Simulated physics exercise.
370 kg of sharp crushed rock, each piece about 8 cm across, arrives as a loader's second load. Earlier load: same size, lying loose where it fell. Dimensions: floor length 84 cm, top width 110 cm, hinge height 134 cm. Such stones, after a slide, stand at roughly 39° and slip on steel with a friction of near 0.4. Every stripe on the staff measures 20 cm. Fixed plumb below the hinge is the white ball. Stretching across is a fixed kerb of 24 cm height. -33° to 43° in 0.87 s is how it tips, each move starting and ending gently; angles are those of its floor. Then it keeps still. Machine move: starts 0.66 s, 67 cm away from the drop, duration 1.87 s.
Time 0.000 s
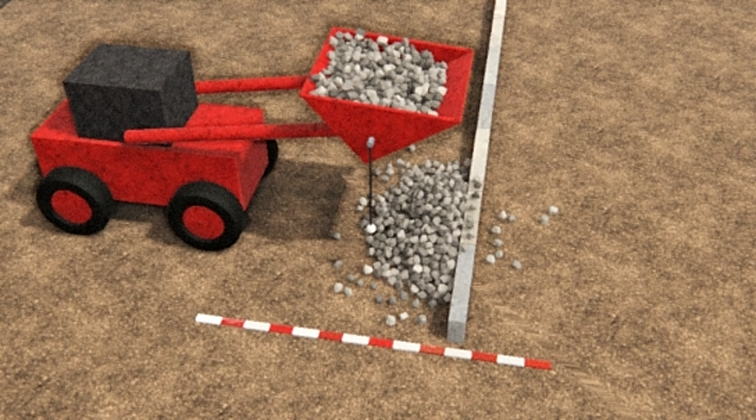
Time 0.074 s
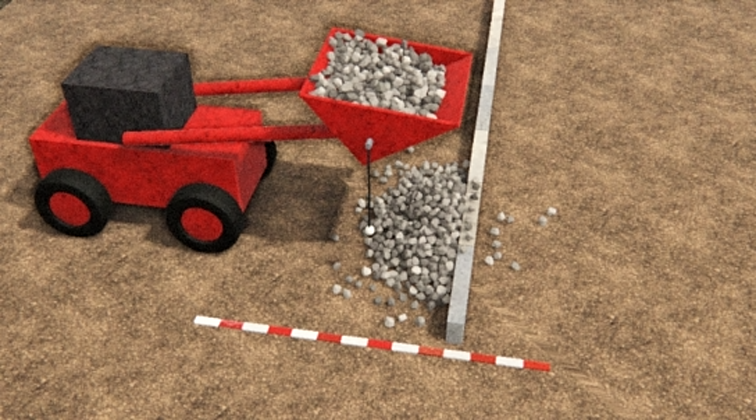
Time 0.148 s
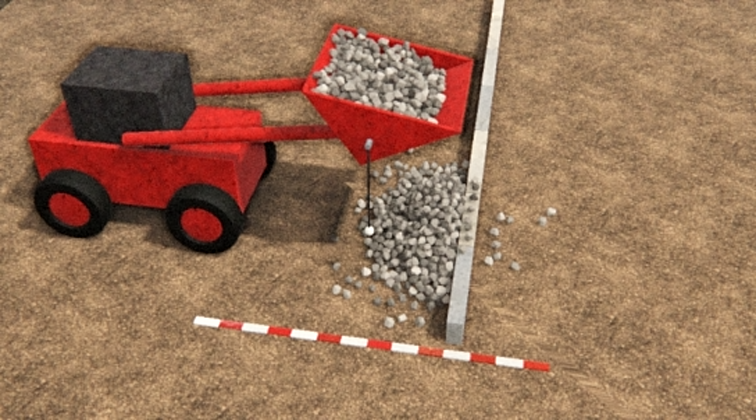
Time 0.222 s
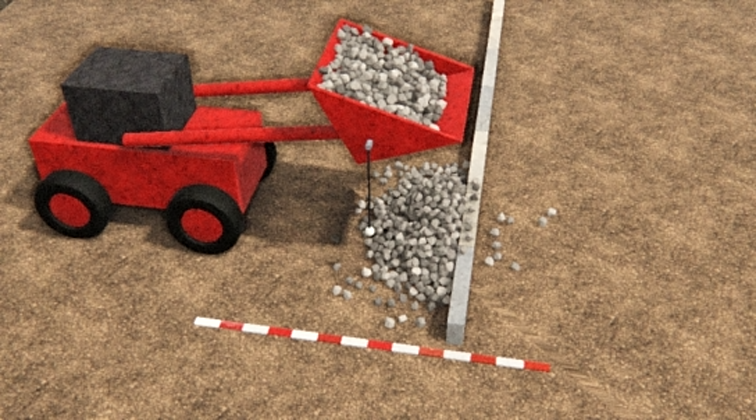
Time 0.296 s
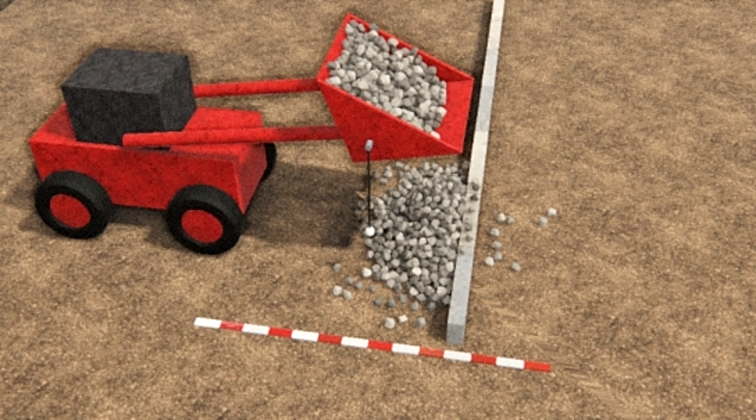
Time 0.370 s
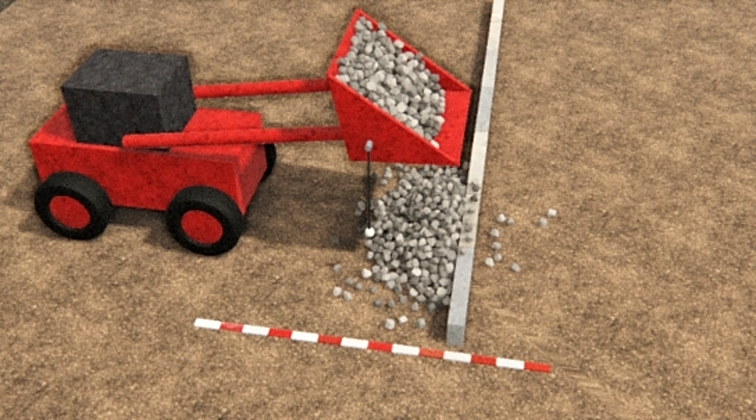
On bare brown ground, a red loader stands still beside a heap of grey stones against a low kerb, while its raised, stone-filled bucket gradually tilts forward to the right and the stones inside shift toward its lip.
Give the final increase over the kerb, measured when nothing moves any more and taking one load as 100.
Close to 32 parts in a hundred.
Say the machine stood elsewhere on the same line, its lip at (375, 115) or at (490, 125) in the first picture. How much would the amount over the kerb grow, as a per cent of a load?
I'd expect near 0 per cent first and near 70 per cent next.
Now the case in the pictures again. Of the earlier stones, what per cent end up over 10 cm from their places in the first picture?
Estimate: 5 %, roughly.
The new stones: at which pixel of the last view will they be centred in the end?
They end up centred around (453, 225).
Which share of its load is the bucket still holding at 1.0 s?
Some 60 %, roughly, is held.
After 0.6 s the floor is at 31°; in per cent of one load, 100 in the bucket, 98 on this side of the kerb, 2 over the kerb; the foremost stones are at (514, 235).
After 1.0 s the floor is at 43°; in per cent of one load, 59 in the bucket, 139 on this side of the kerb, 2 over the kerb; the foremost stones are at (514, 235).
After 3.0 s the floor is at 43°; in per cent of one load, 0 in the bucket, 166 on this side of the kerb, 34 over the kerb; the foremost stones are at (631, 232).
After 5.6 s the floor is at 43°; in per cent of one load, 0 in the bucket, 166 on this side of the kerb, 34 over the kerb; the foremost stones are at (631, 232). Net gain over the kerb, 32.
